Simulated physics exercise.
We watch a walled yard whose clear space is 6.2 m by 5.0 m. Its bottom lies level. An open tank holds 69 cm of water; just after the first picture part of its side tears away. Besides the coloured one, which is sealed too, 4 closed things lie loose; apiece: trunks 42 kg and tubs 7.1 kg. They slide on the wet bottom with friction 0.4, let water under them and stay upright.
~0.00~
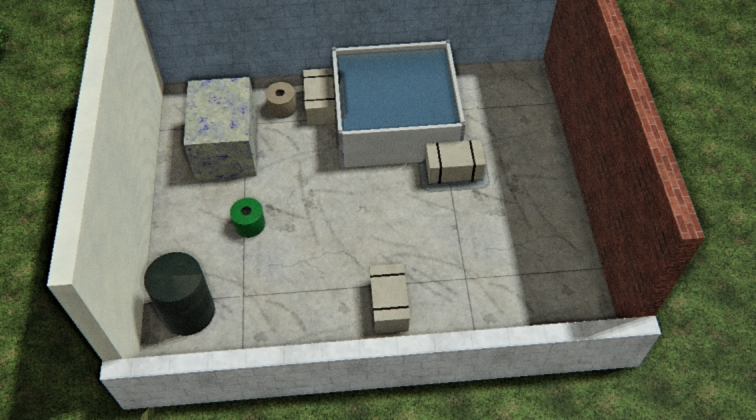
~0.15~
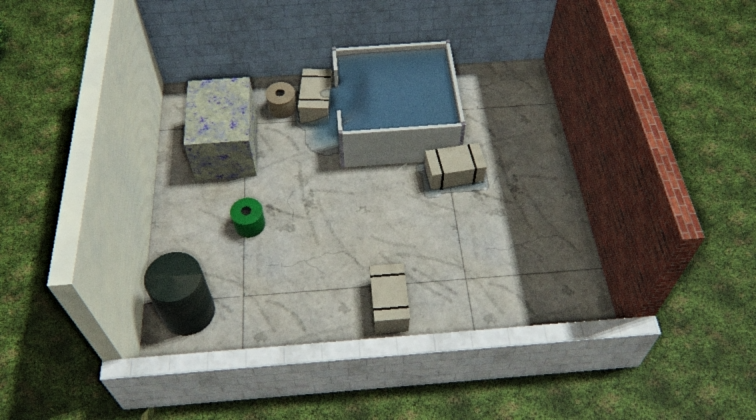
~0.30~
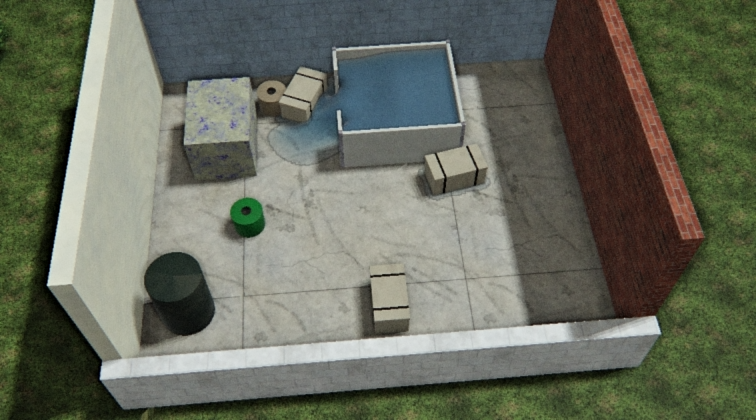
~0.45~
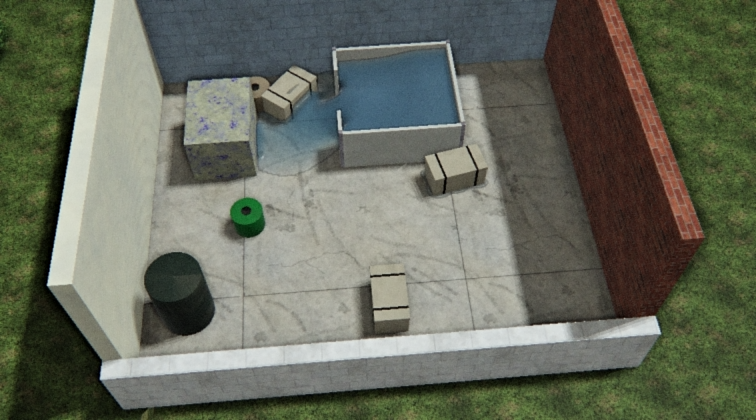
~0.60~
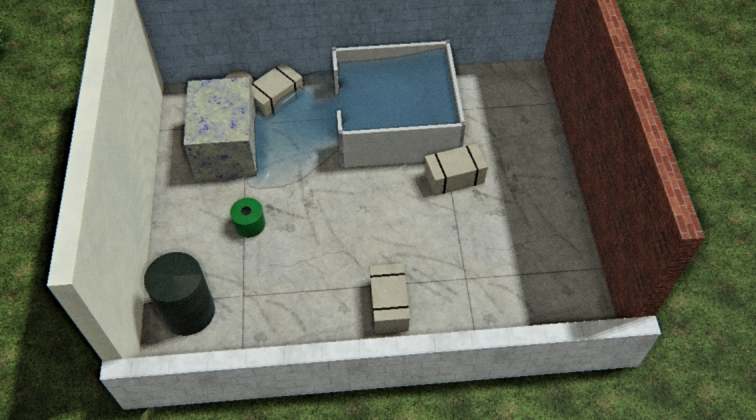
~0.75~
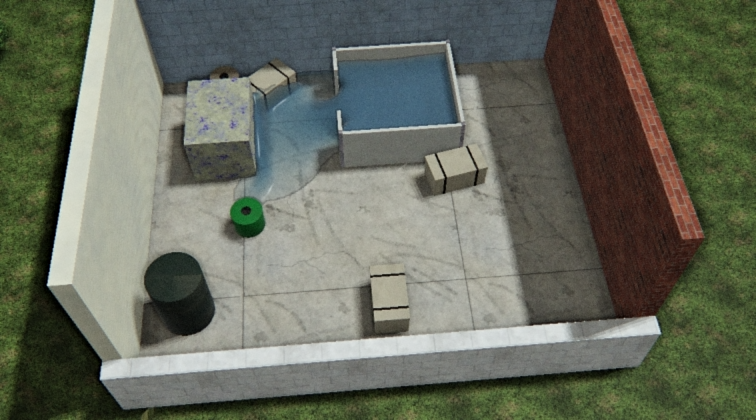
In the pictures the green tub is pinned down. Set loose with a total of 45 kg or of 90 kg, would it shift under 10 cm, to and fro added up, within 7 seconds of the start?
For it, only the higher weight holds it.
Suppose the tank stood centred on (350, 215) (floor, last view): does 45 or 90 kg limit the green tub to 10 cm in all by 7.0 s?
Then neither weight holds it.
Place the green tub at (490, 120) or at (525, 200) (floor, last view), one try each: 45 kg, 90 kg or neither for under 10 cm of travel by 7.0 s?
In that order: The smaller is enough; the smaller is enough.
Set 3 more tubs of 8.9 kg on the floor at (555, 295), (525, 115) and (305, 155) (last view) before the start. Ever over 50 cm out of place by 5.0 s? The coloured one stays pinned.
In that order: Under, under, over.
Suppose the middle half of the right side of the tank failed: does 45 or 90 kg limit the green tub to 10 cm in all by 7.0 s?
Then the lower weight is enough.
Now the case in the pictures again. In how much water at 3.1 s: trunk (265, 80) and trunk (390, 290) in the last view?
Roughly 17 and 6 cm.
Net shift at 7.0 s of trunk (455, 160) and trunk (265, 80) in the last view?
In that order: 10 cm, 80 cm.
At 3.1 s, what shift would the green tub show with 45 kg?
About 30 cm.
After 1.4 s the green tub would be 5 cm from its start with 45 kg and 0 cm from its start with 90 kg; 9 cm of water round it then.
After 3.1 s the green tub would be 28 cm from its start with 45 kg and 0 cm from its start with 90 kg; 7 cm of water round it then.
After 4.9 s the green tub would be 28 cm from its start with 45 kg and 0 cm from its start with 90 kg; 6 cm of water round it then.
After 7.0 s the green tub would be 28 cm from its start with 45 kg and 0 cm from its start with 90 kg; 8 cm of water round it then.
